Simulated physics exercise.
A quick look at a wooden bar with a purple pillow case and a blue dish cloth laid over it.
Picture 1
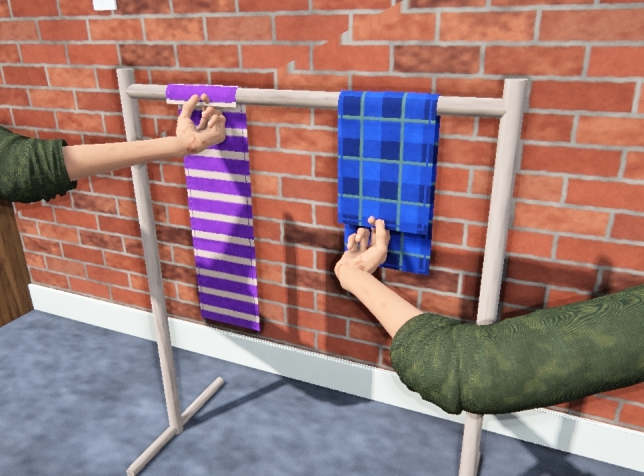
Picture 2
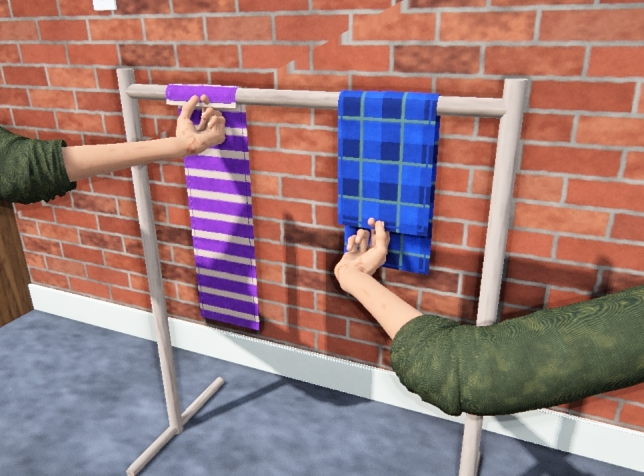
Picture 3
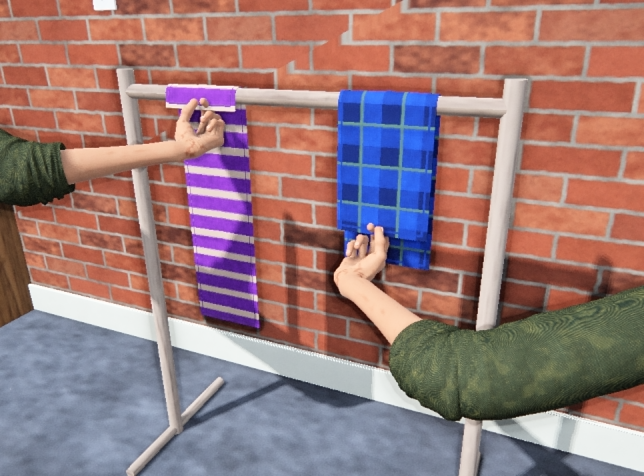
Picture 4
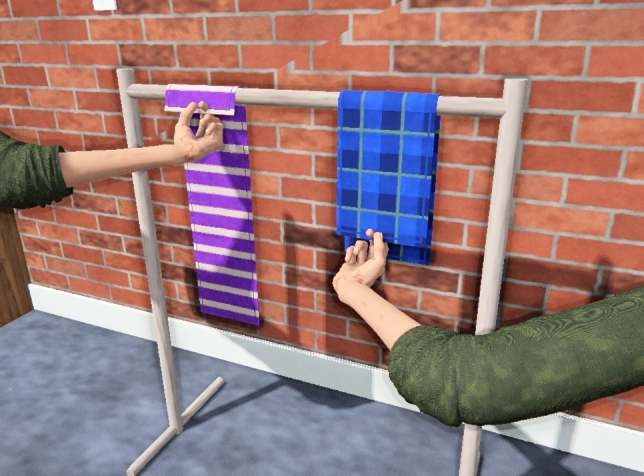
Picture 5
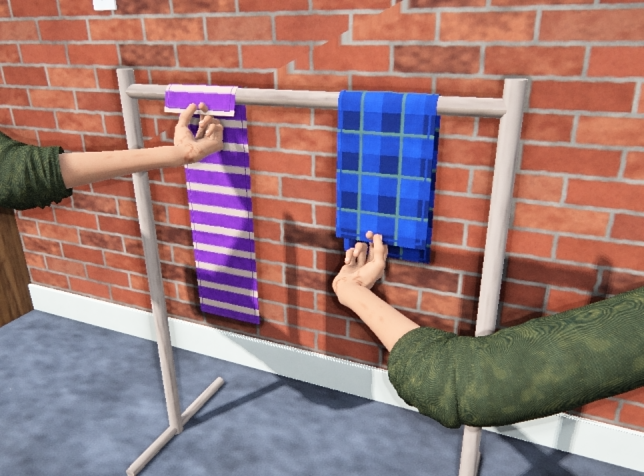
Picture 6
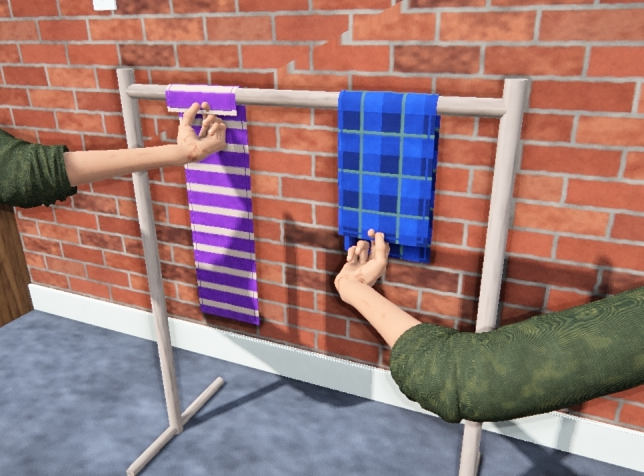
A blue plaid cloth and a purple cloth with pale stripes hang over a wooden bar, seen from the front at a slight angle before a red brick wall. The purple one, at left, has a short front flap and long back, while the blue one's layers nearly match. Two green-sleeved arms hold their hands at the cloths as both front edges creep slightly down, then barely move.
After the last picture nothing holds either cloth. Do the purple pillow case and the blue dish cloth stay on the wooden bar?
The purple pillow case is pulled off by its long side, the blue dish cloth stays on.
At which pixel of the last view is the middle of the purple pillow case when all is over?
Close to (239, 447).
Then, 0.38 s after the last picture, pillow case clear of the rail and dropping near (230, 309); dish cloth still hanging.
Then, 0.64 s after the last picture, pillow case in a heap on the floor near (240, 444); dish cloth still hanging.
At rest, pillow case in a heap on the floor near (239, 447); dish cloth still hanging. The purple pillow case slides off and the blue dish cloth hangs there.
